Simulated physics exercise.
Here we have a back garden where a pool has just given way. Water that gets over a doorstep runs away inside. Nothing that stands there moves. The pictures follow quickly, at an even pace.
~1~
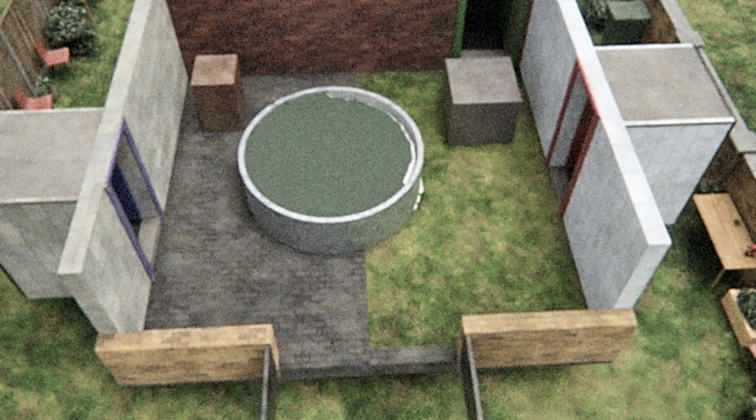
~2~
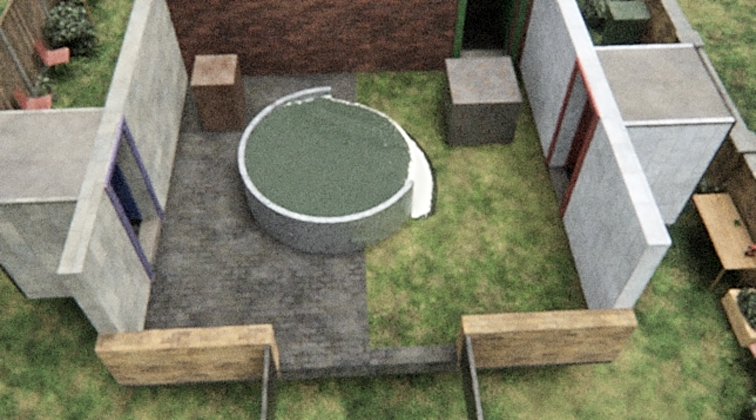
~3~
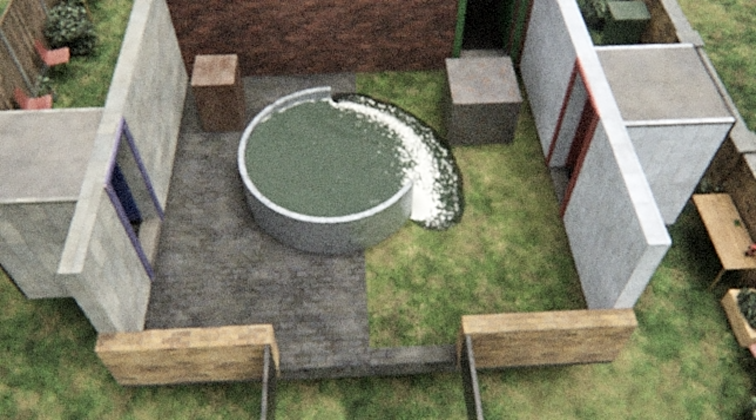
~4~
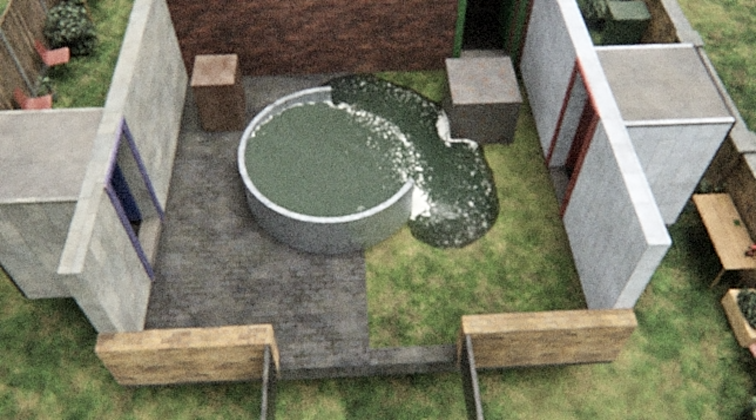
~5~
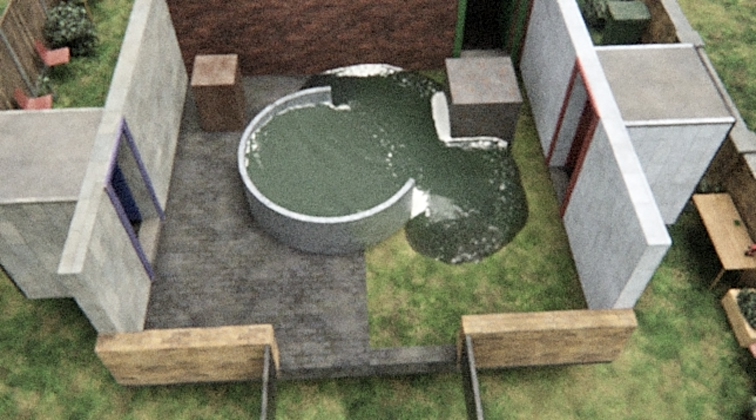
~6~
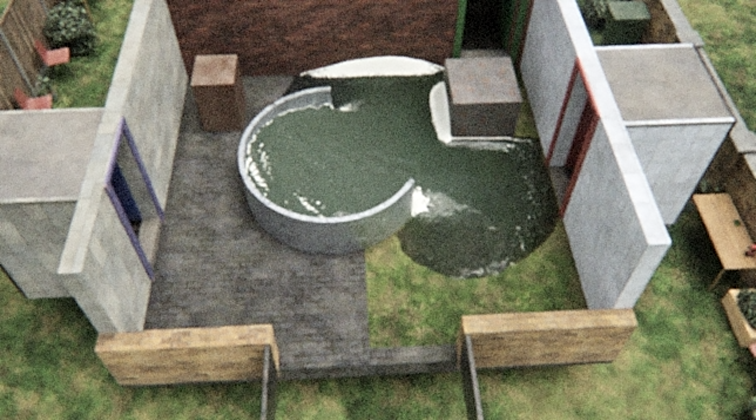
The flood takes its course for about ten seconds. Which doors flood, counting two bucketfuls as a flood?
The green door takes more than that; the red door takes more than that; the blue door stays under that.
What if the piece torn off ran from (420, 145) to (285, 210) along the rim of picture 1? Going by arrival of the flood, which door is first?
I say the one in red.
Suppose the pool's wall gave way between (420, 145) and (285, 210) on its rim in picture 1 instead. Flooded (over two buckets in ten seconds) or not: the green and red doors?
The green door stays under, the red door lets more in.
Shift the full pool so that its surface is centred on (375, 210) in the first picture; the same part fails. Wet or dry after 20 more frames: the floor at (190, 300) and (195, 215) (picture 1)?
In that order: Dry, not flooded.
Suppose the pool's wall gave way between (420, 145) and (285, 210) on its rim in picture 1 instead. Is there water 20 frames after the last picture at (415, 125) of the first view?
Verdict: Free of water.
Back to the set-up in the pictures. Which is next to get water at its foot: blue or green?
It is the door marked green.
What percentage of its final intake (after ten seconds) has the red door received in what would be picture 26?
Close to 70 %.
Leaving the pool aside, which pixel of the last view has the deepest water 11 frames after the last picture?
Roughly at (512, 73).
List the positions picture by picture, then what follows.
In the first frame, still water in the pool at (331, 152).
In the second frame, the front is at a hidden place, out from the gap at (402, 141).
In the third frame, water pours out at (402, 142) and has run to (447, 224).
In the fourth frame, water pours out at (402, 143) and has run to (324, 87).
In the fifth frame, the front is at (481, 253), out from the gap at (402, 144).
In the sixth frame, water pours out at (402, 144) and has run to (546, 230).
A moment on, water covers 40 % of the floor; the green door wet at the sill, nothing in, the red door over two buckets in, the blue door not reached.
Next, water covers 50 % of the floor; the green door wet at the sill, nothing in, the red door far over two buckets in, the blue door not reached.
Then, water covers 65 % of the floor; the green door over two buckets in, the red door far over two buckets in, the blue door not reached.
Later, water covers 95 % of the floor; the green door over two buckets in, the red door far over two buckets in, the blue door wet at the sill, nothing in.
In the end, water covers 100 % of the floor; the green door over two buckets in, the red door far over two buckets in, the blue door wet at the sill, nothing in.
